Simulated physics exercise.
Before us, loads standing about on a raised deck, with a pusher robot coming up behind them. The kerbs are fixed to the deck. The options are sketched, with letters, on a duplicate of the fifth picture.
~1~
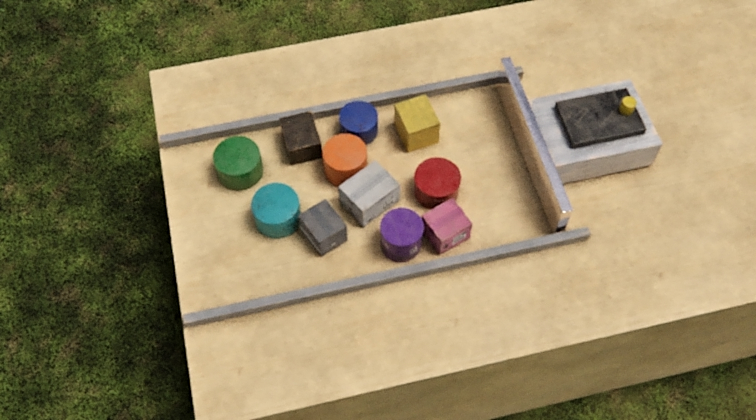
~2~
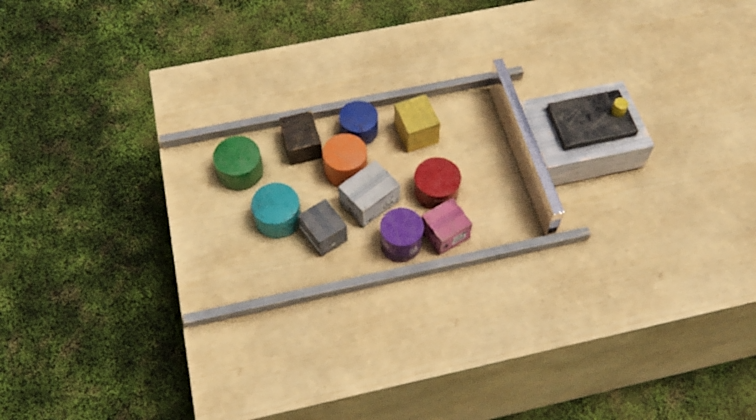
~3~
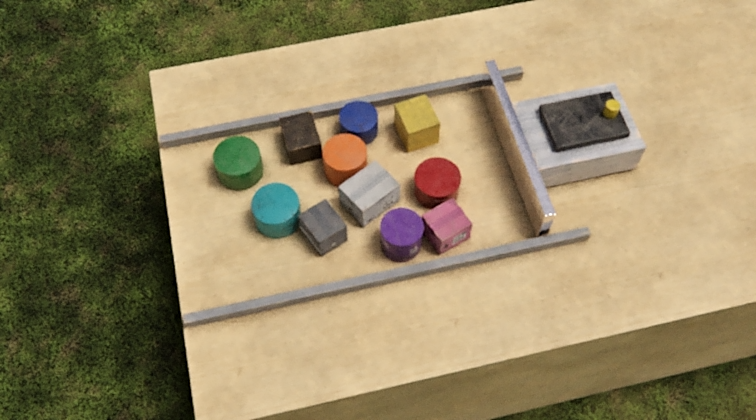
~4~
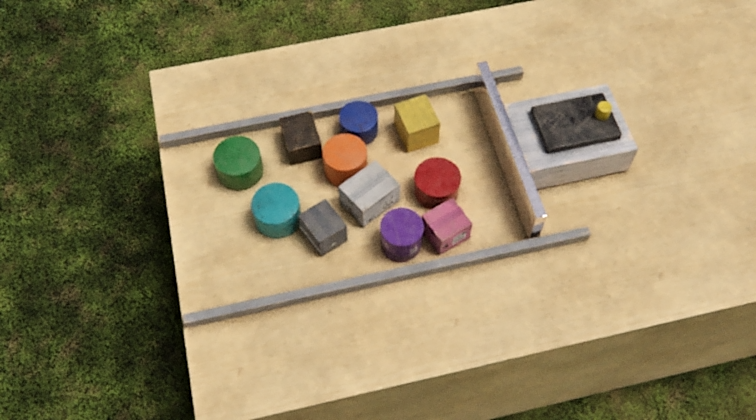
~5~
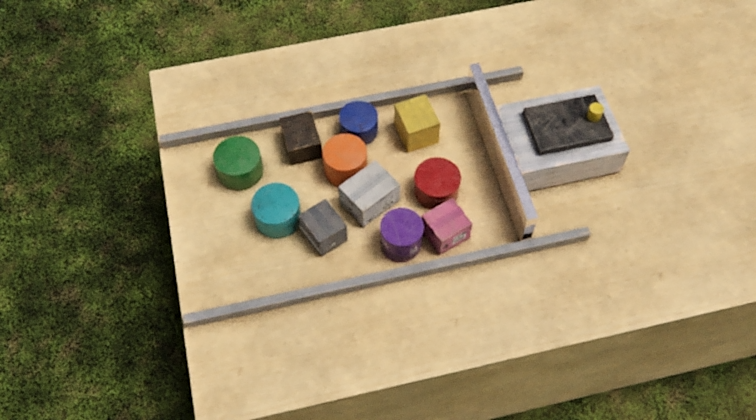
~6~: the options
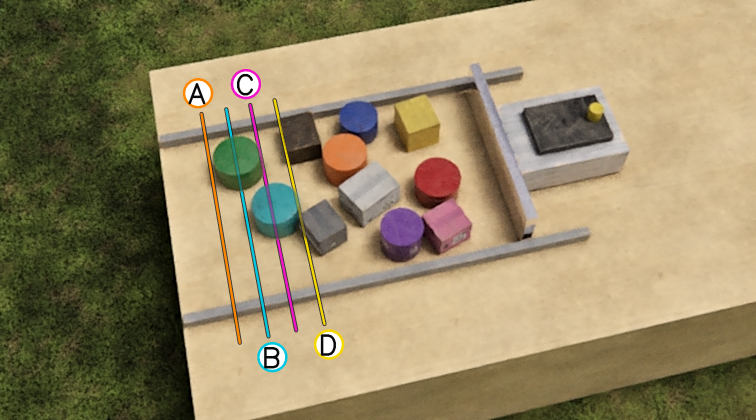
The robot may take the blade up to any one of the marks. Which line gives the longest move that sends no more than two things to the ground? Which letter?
It should halt at C.
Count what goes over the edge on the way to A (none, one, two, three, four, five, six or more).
Six or more.
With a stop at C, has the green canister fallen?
By then, yes.
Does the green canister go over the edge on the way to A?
Yes.
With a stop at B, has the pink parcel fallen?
By then, no.
On the marked copy, A at (219, 220); B at (246, 214); C at (271, 209); D at (298, 203).
With C. Early on, robot (481, 141); blue canister (345, 126); purple pail (374, 241).
Further on, robot (400, 157); green canister (202, 178); turquoise canister (220, 214).
At the end, robot (336, 170); green canister over the edge; turquoise canister over the edge; two fallen.
As for the rest, A drops seven; B drops four; D is within the limit but short.
